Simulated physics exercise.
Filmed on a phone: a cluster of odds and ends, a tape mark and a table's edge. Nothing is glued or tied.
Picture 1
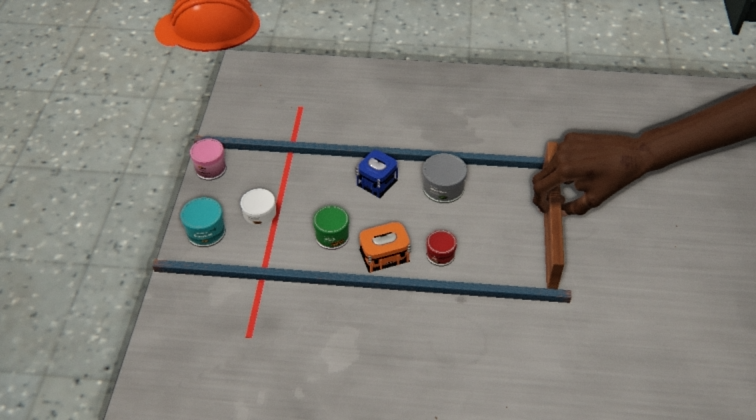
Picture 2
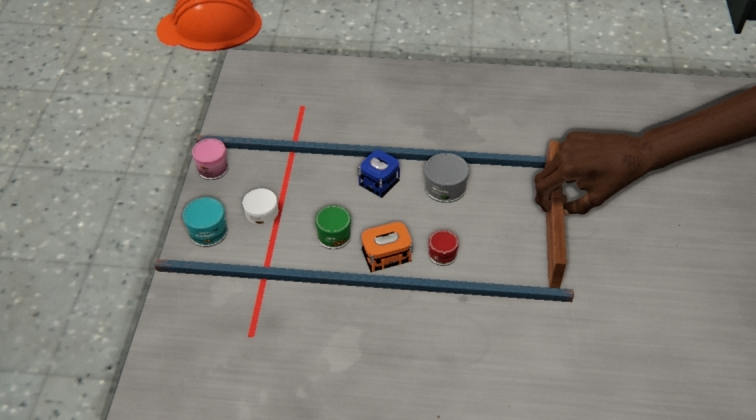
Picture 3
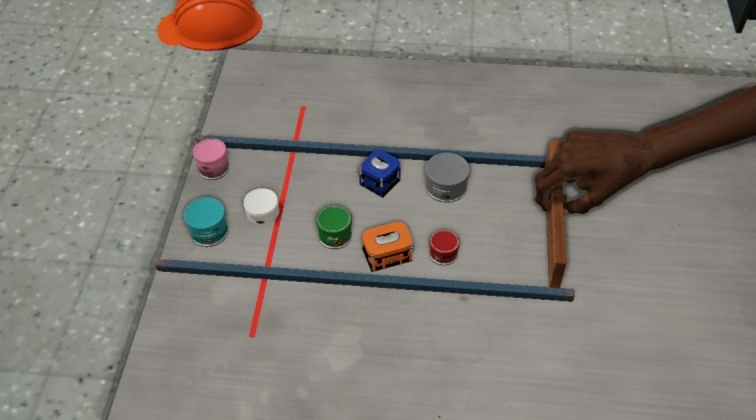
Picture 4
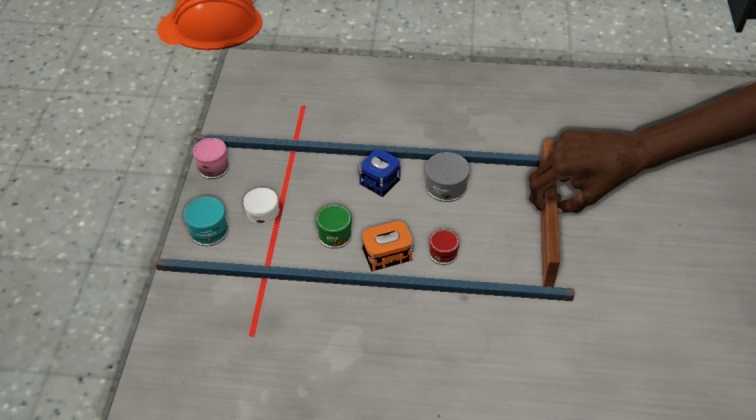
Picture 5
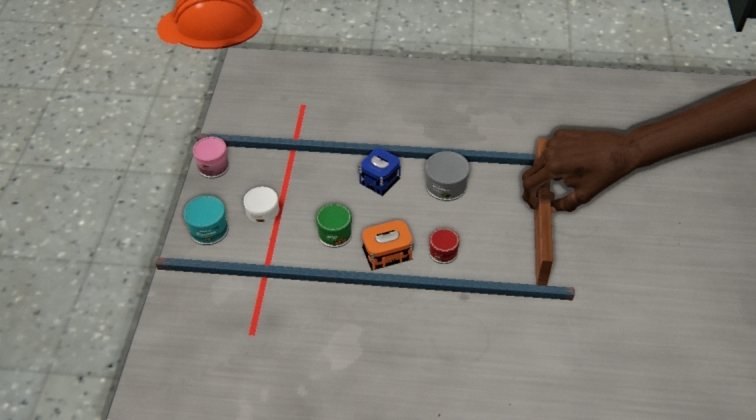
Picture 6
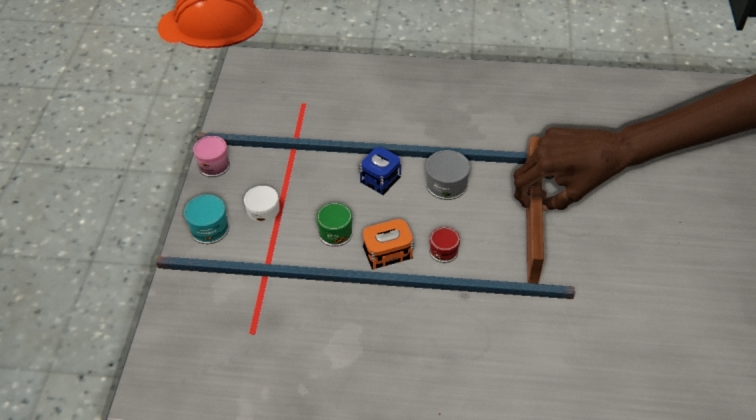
A hand gripping an upright wooden board stayed nearly still at first, then slid it slightly left between two blue rails, while the colourful tins and two small cases ahead of it stayed put.
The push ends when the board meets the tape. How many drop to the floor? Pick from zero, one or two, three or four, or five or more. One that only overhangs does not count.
The number that fall off is zero.
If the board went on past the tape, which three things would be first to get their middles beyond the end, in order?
They are the pink tin, then the blue case, then the turquoise pot.
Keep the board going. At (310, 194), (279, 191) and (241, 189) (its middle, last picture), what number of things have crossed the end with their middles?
The counts: 0, 0 and 1.
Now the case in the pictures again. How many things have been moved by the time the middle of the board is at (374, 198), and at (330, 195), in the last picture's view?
At the one place 5, at the other 5.
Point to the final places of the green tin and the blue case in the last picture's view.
The green tin stops around (261, 206); the blue case around (231, 160).
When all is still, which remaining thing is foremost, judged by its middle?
The pink tin ends nearest.
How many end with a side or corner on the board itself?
In contact: 3.
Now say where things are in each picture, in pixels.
Pink tin (209, 160); turquoise pot (204, 223); white tub (259, 207); board (553, 214); tape (278, 209), in the first frame.
Turquoise pot (206, 222); blue case (379, 173), in the second frame.
White tub (262, 207); board (555, 212), in the third frame.
Pink tin (212, 158); orange case (387, 246), in the fourth frame.
Turquoise pot (207, 220); grey pot (447, 176), in the fifth frame.
Pink tin (212, 157); turquoise pot (207, 219); white tub (262, 204); board (534, 208); tape (281, 206), in the sixth frame.
Soon after, none off yet; pink tin at rest near (212, 157); turquoise pot at rest near (207, 219); white tub at rest near (262, 204).
At rest, the number that fall off is zero.
